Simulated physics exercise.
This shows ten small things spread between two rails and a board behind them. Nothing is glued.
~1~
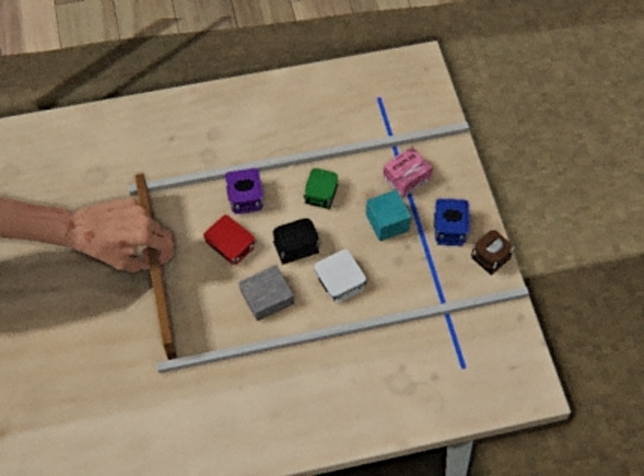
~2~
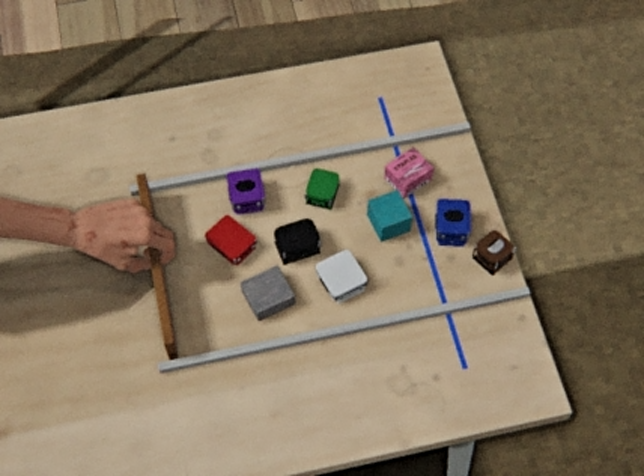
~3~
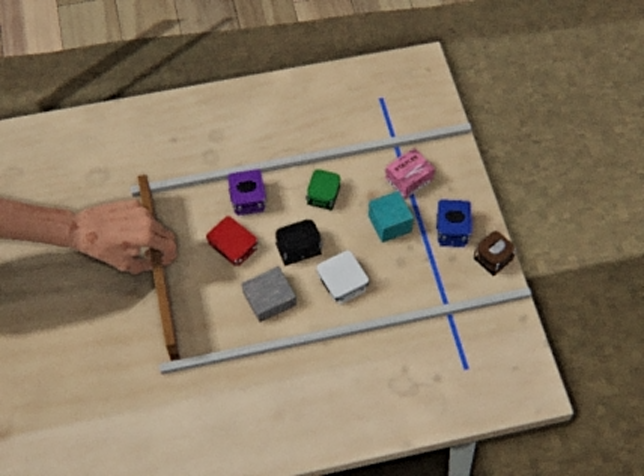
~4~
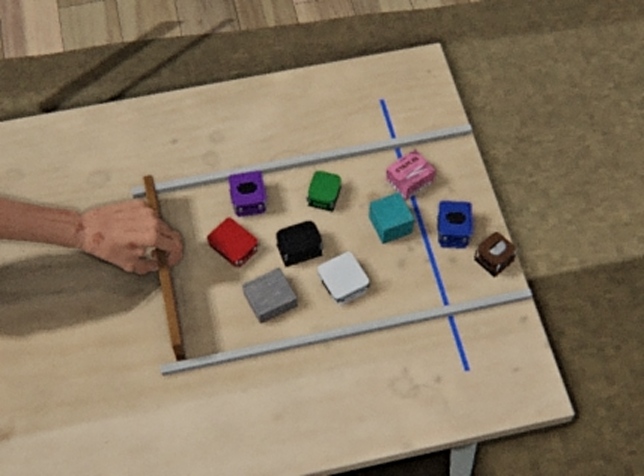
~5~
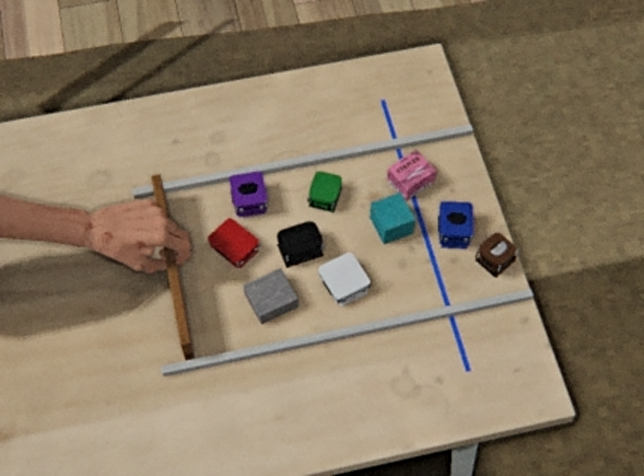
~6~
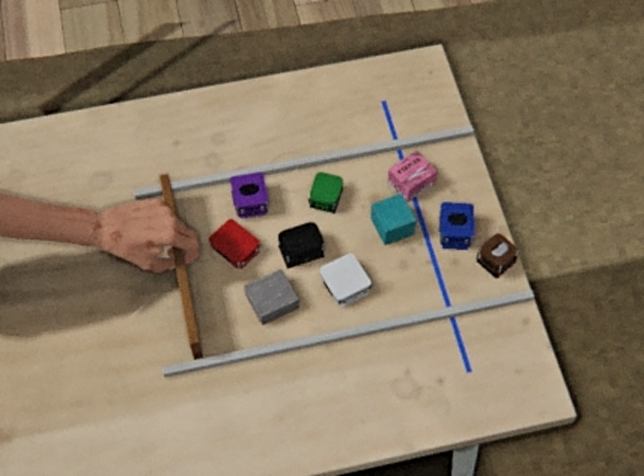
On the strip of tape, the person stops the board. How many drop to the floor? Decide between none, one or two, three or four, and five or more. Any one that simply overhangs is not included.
Three or four leave.
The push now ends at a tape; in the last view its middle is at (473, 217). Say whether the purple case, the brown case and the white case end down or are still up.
In order, the purple case keeps its spot, then the brown case goes off the edge, then the white case goes off the edge.
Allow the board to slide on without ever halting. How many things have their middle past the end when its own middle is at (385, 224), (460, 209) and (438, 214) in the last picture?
The counts are 0, 7 and 4, in that order.
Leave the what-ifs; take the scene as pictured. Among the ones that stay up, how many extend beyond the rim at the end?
1.
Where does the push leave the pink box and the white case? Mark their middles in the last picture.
I'd put one close to (487, 166) and the other close to (494, 250).
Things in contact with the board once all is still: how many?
That makes 3.
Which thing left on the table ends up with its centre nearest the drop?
It would be the pink box.
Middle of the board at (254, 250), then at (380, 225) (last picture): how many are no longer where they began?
Counts: 4 / 10.
A little later, none off yet; brown case at rest near (497, 256); blue case at rest near (456, 226); pink box at rest near (412, 176).
Next, none off yet; brown case at rest near (506, 260); blue case shifted about its own width near (508, 222); pink box shifted about its own width near (455, 171).
When it is over, the number that fall off is three or four; down, turquoise block, blue case and brown case.
